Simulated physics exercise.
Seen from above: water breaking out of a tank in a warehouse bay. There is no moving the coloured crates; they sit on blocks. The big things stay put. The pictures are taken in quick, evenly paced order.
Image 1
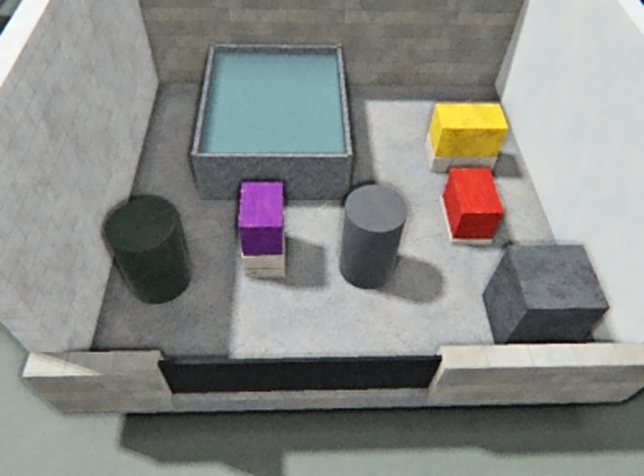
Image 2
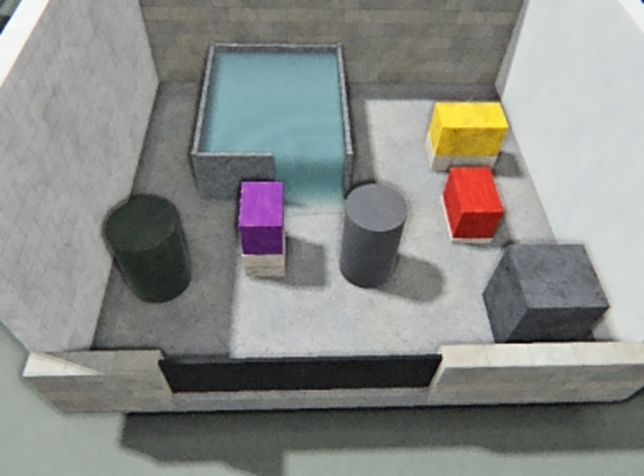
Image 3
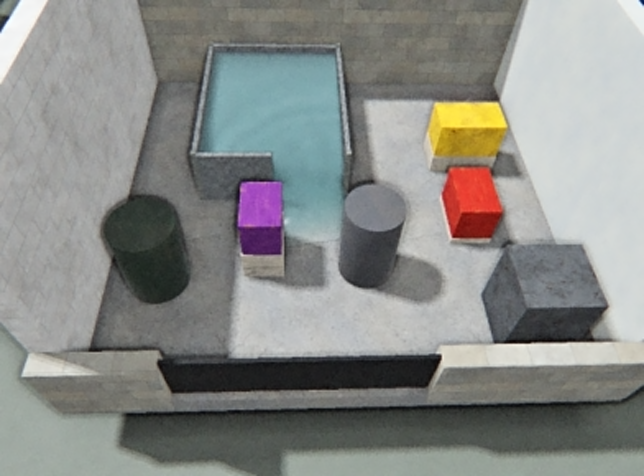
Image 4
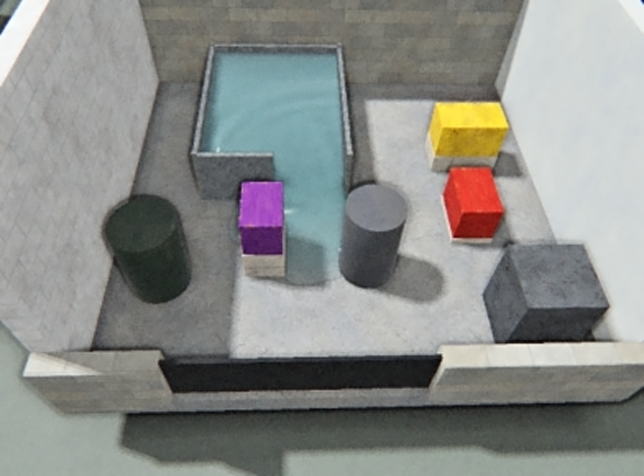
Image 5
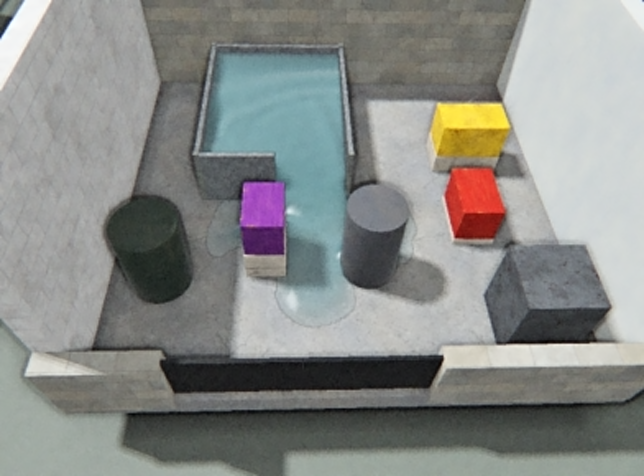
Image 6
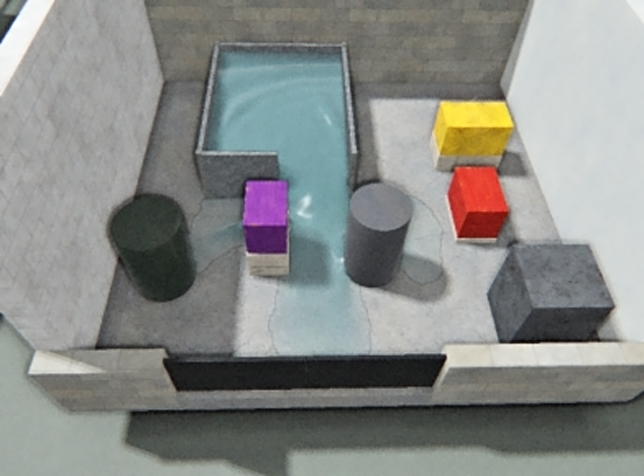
The clip opens on still water in a grey-walled tank, with purple, red and yellow crates, two cylinders and a grey block around it. Part of the tank's front wall is gone and water pours out, passing between the purple crate and grey cylinder, then spreads sideways and forward across the floor.
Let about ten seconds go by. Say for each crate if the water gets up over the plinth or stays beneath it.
At the yellow crate the water stays beneath; at the purple crate the water stays beneath; at the red crate the water gets over.
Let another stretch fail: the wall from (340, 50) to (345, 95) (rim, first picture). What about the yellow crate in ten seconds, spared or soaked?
Looks like the yellow crate goes under.
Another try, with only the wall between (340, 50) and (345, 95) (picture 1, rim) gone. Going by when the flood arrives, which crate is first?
My pick is the yellow-painted one.
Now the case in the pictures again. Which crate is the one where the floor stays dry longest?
My guess: The crate marked yellow.
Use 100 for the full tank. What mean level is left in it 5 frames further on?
About 72 per cent.
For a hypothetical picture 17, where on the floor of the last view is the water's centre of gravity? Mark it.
Estimate: (296, 191).
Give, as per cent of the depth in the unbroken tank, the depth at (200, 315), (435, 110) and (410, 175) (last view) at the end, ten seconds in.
At the three places, in the order asked: Around 14, 20 and 14 per cent.
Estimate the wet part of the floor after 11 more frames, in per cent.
Roughly 60 percent.
A moment on, water covers 35 % of the floor; the yellow crate not reached, the purple crate water round its plinth, the red crate water round its plinth.
Next, water covers 60 % of the floor; the yellow crate water round its plinth, the purple crate water round its plinth, the red crate water round its plinth.
Then, water covers 85 % of the floor; the yellow crate water round its plinth, the purple crate water round its plinth, the red crate water round its plinth.
Later, water covers 95 % of the floor; the yellow crate water round its plinth, the purple crate water round its plinth, the red crate water round its plinth.
In the end, water covers 100 % of the floor; the yellow crate stayed above the water, the purple crate stayed above the water, the red crate was topped.
